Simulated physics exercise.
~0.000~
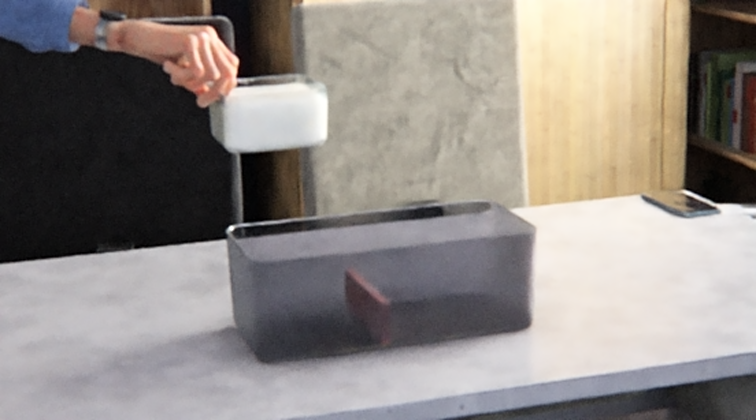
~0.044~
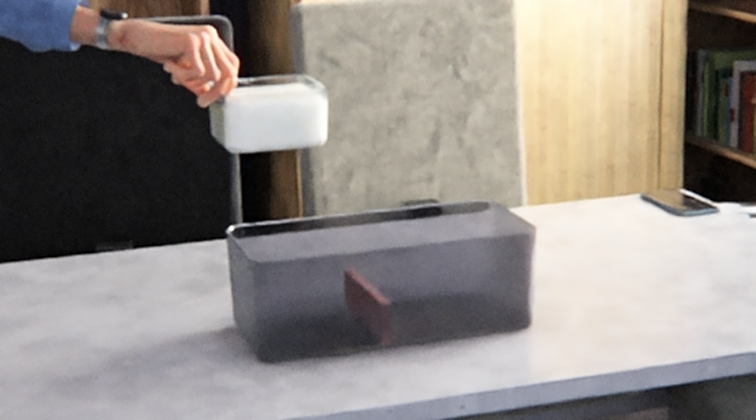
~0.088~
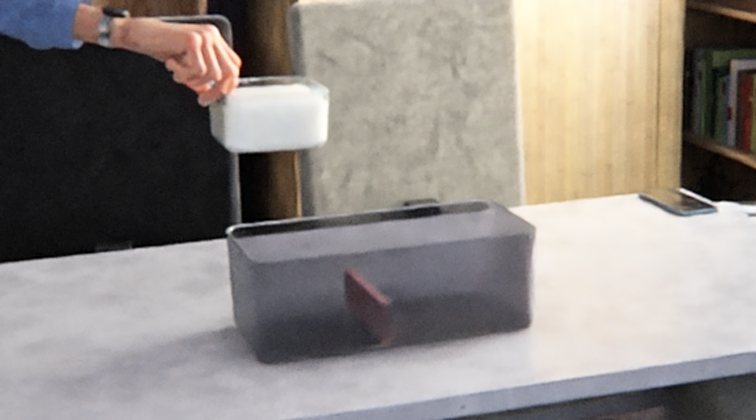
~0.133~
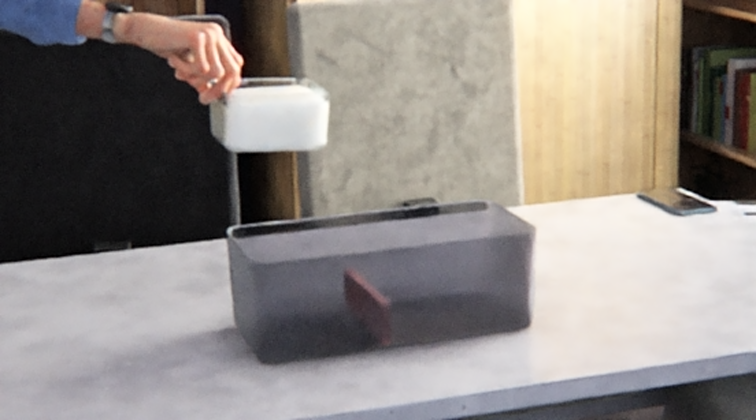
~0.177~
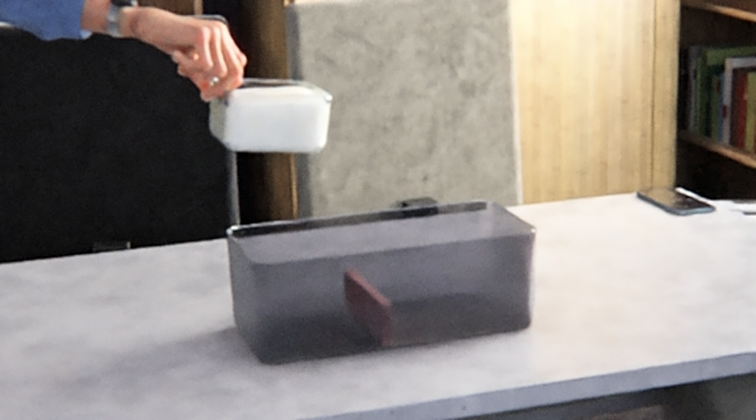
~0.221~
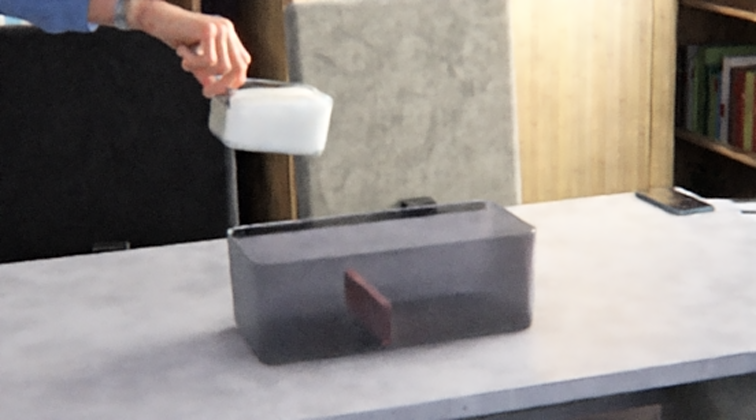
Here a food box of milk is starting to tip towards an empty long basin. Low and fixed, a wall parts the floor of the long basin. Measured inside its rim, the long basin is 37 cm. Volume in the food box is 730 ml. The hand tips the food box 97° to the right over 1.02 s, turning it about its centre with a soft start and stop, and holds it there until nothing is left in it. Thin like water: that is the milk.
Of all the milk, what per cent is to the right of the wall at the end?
I would say 73 percent.
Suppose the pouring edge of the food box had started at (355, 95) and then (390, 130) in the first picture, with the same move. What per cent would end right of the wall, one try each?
Roughly 95 per cent the first time and 100 per cent the second.
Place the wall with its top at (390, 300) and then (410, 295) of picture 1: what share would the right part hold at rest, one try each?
Roughly 55 per cent, then 15 per cent.
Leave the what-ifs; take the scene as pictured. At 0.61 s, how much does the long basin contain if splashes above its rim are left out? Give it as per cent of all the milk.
12 %, give or take.
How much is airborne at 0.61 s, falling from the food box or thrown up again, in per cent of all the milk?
Near 36 per cent at that time.
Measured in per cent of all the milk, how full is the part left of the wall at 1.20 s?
Near 22 in a hundred.
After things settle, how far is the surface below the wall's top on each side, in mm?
Looks like roughly 46 mm on the left and roughly 36 mm on the right.
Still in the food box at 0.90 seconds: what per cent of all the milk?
About 12 per cent.
Then, 0.61 s in, the tilt is 63° and 53 per cent is still to pour, 1 is left of the wall and 10 right of it.
Then, 0.90 s in, the tilt is 94° and 12 per cent is still to pour, 7 is left of the wall and 71 right of it.
Then, 1.20 s in, the tilt is 97° and 2 per cent is still to pour, 22 is left of the wall and 73 right of it.
Then, 1.52 s in, the tilt is 97° and 0 per cent is still to pour, 26 is left of the wall and 73 right of it.
Finally, 25 per cent lies left of the wall, 73 right of it and 1 outside.
